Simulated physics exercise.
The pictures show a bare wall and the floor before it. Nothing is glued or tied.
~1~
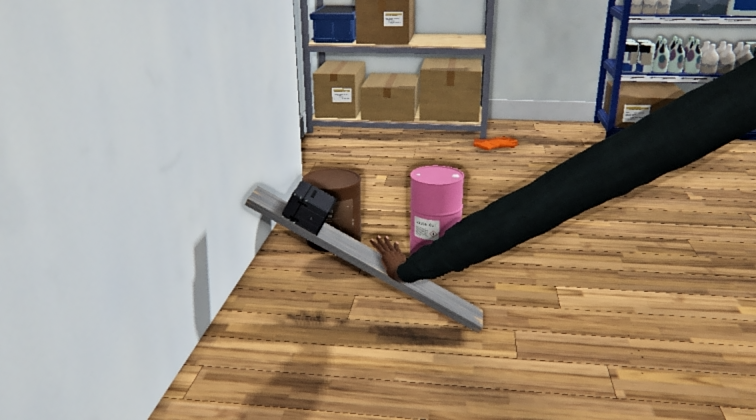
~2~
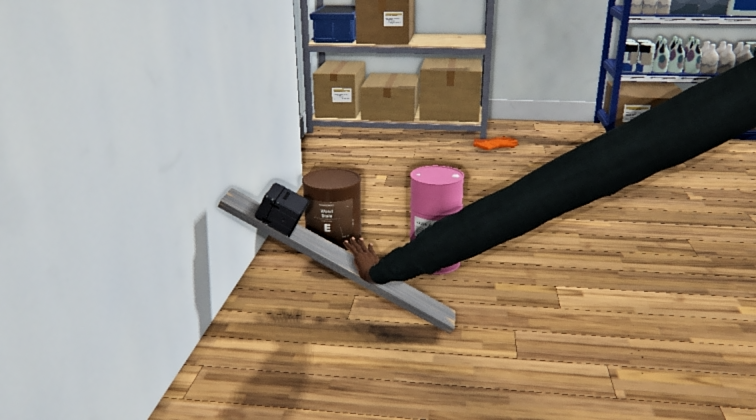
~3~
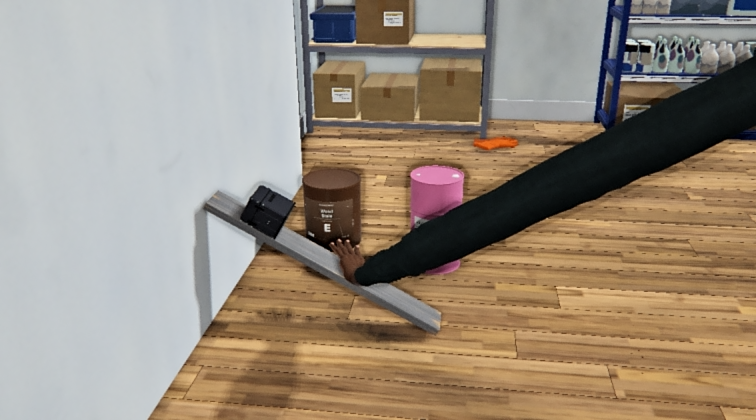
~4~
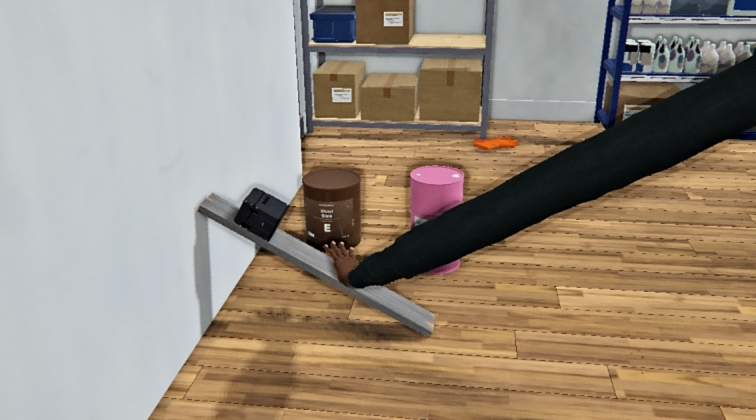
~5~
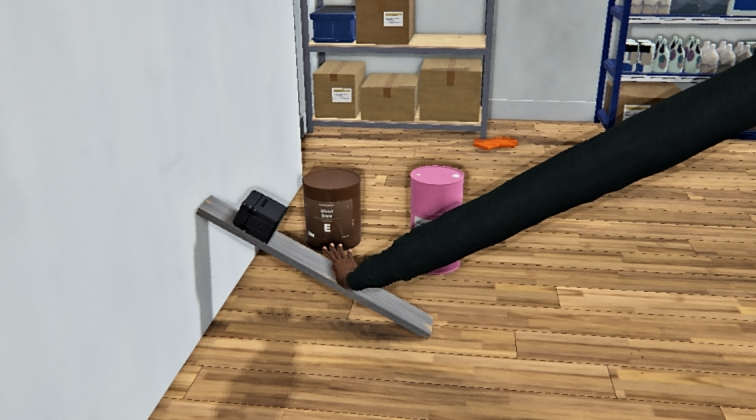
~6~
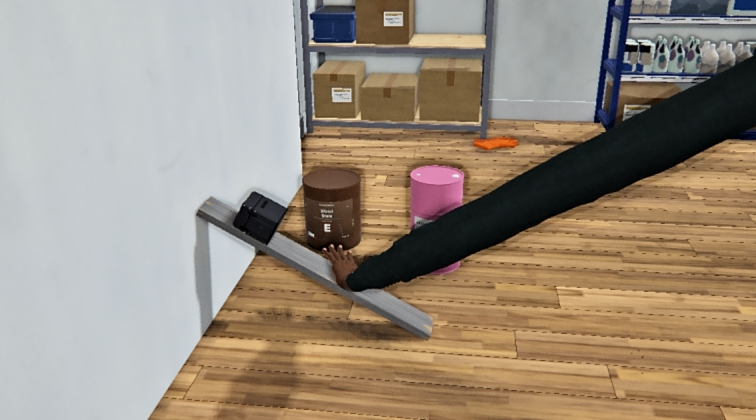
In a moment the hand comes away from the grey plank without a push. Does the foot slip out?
Outcome: The plank gives way.
Then, 0.30 s after the last picture, grey plank sunk by 16° near (332, 297).
Then, 0.40 s after the last picture, grey plank sunk by 29° near (338, 321).
Then, 0.60 s after the last picture, grey plank sunk by 29° near (338, 323).
At rest, moved from the start, grey plank; the other 2 in place. Seen from the same camera at the end, grey plank near (338, 323). The plank slides down.
